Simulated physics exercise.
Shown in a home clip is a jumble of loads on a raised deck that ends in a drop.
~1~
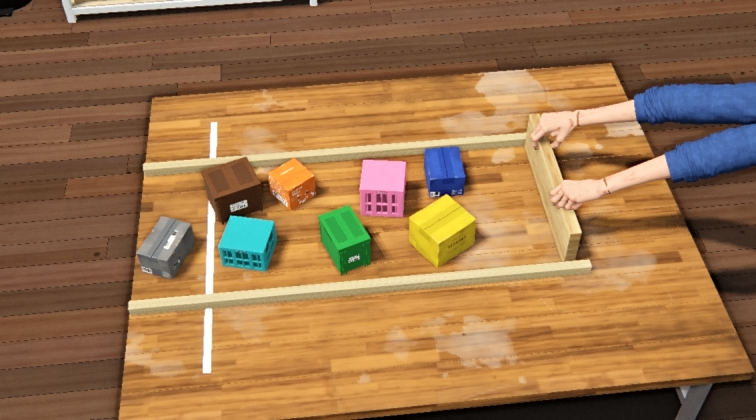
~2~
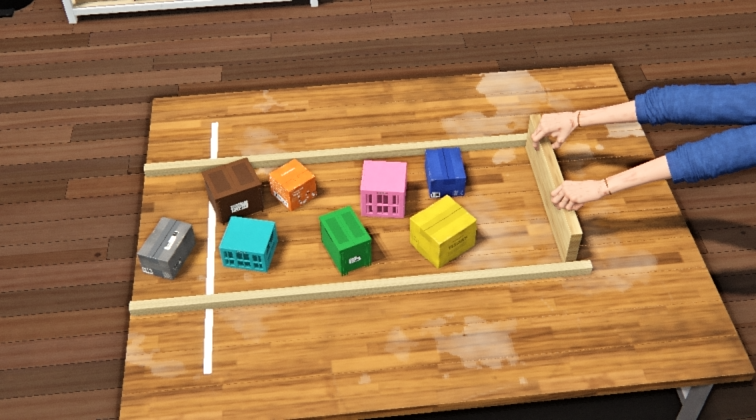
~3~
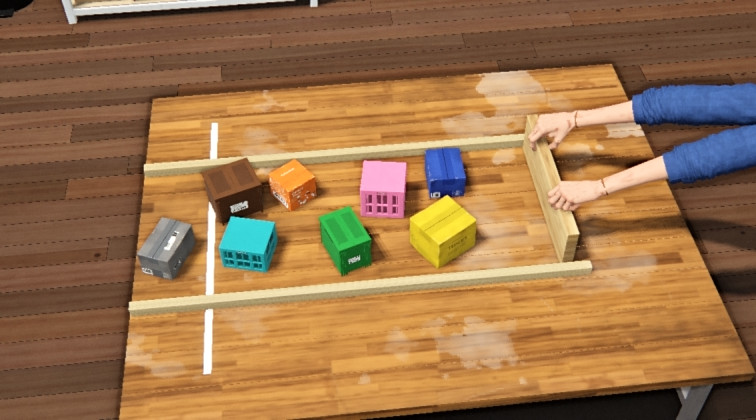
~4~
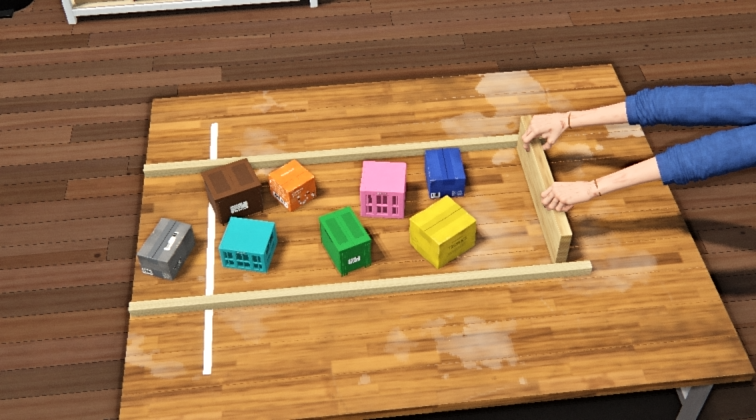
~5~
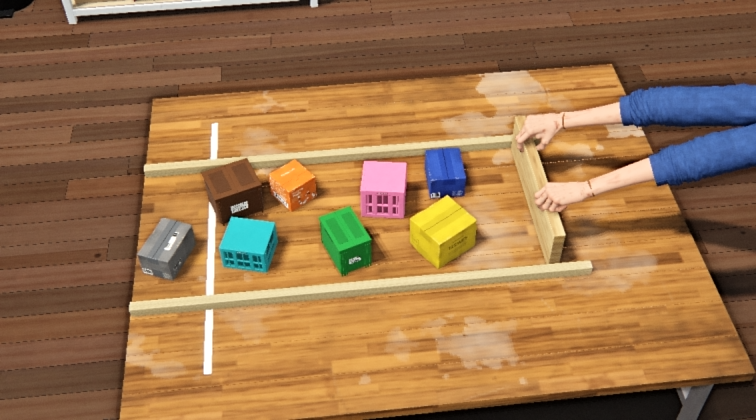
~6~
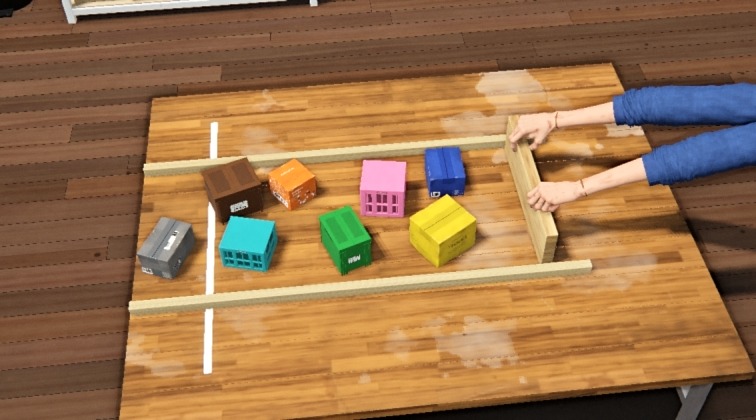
Hands sliding a wooden plank slightly left between two rails on a wooden table, while eight colourful boxes sit still.
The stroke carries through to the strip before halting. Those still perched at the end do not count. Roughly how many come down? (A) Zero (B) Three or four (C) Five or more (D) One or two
B, three or four.
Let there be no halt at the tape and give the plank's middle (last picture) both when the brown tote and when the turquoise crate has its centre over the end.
The middle is at (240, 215) when it's the brown tote, and at (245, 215) when it's the turquoise crate.
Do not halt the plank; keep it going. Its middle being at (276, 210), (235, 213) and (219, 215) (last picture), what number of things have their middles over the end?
Per position: 1 / 3 / 3.
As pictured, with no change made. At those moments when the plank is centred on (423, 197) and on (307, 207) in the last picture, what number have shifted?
That gives 3 for the first and 8 for the second.
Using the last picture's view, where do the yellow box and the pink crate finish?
The yellow box finishes at (183, 247); the pink crate finishes at (153, 218).
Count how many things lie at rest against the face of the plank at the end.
The count is 2.
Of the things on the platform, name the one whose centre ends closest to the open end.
It's the green tote.
Soon after, none off yet; grey parcel at rest near (167, 248); brown tote at rest near (234, 191); turquoise crate at rest near (249, 244).
After that, none off yet; grey parcel at rest near (167, 248); brown tote at rest near (234, 191); turquoise crate displaced a little near (243, 245).
And then, none off yet; grey parcel tilting a little near (122, 253); brown tote displaced about its own width near (170, 191); turquoise crate displaced well along near (164, 256).
In the end, the number that fall off is three or four; gone, turquoise crate, brown tote and grey parcel.
